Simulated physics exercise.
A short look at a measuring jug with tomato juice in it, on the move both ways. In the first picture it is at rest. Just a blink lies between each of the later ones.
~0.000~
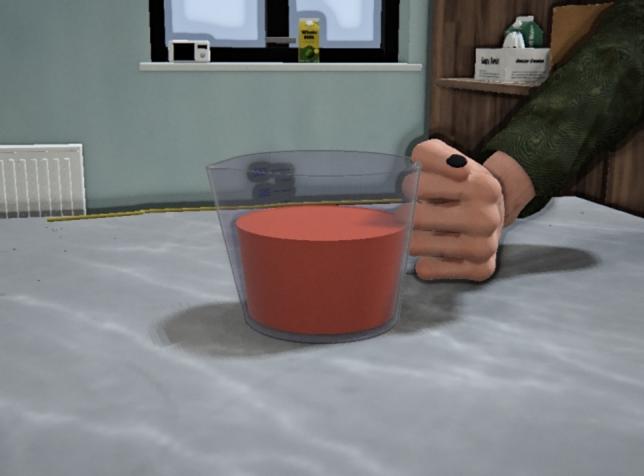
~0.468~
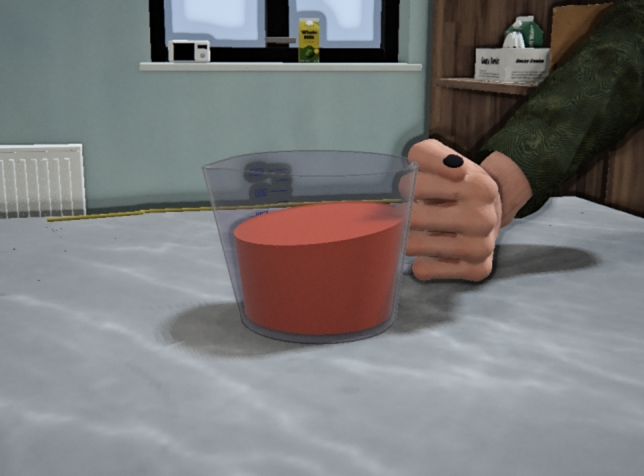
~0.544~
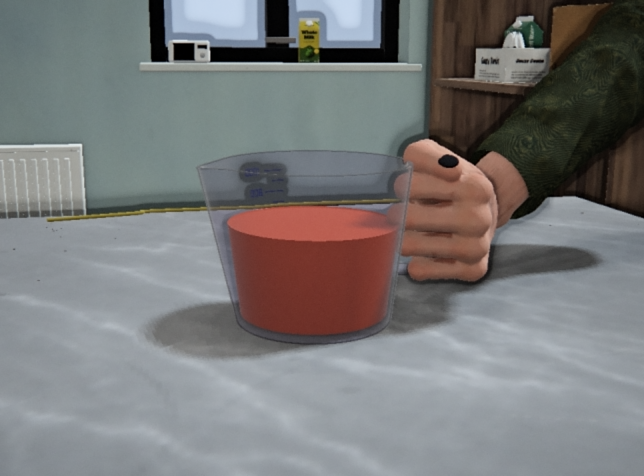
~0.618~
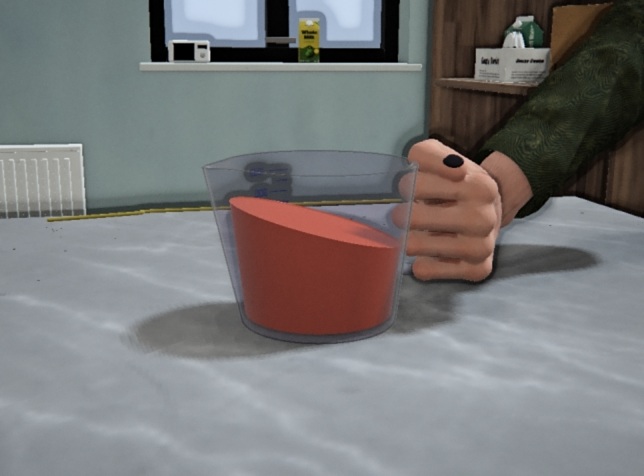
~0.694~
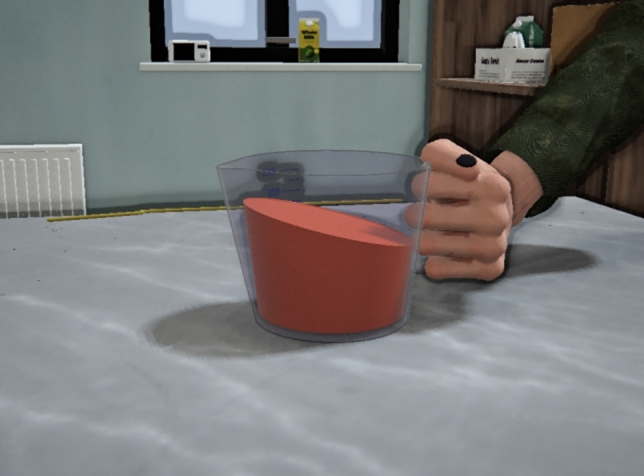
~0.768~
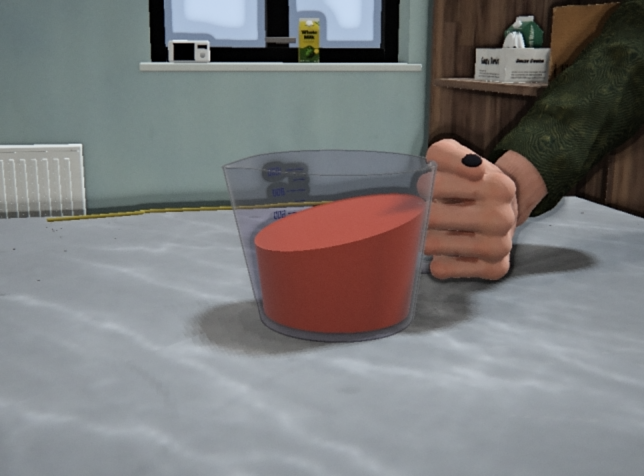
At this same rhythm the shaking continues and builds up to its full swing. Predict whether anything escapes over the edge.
It brims over.
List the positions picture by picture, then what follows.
In the first frame, measuring jug (322, 237) about two thirds full; at rest.
In the second frame, measuring jug about two thirds full, surface at (318, 223); surface a little higher on the right.
In the third frame, measuring jug (314, 237) about two thirds full; surface about level.
In the fourth frame, measuring jug about two thirds full, surface at (319, 223); surface clearly higher on the left.
In the fifth frame, measuring jug (331, 236) about two thirds full; surface clearly higher on the left.
In the sixth frame, measuring jug about two thirds full, surface at (337, 222); surface clearly higher on the right.
After 1.1 s, the highest wave so far goes over the rim.
After 5.2 s, the highest wave so far goes over the rim; some is on the top.
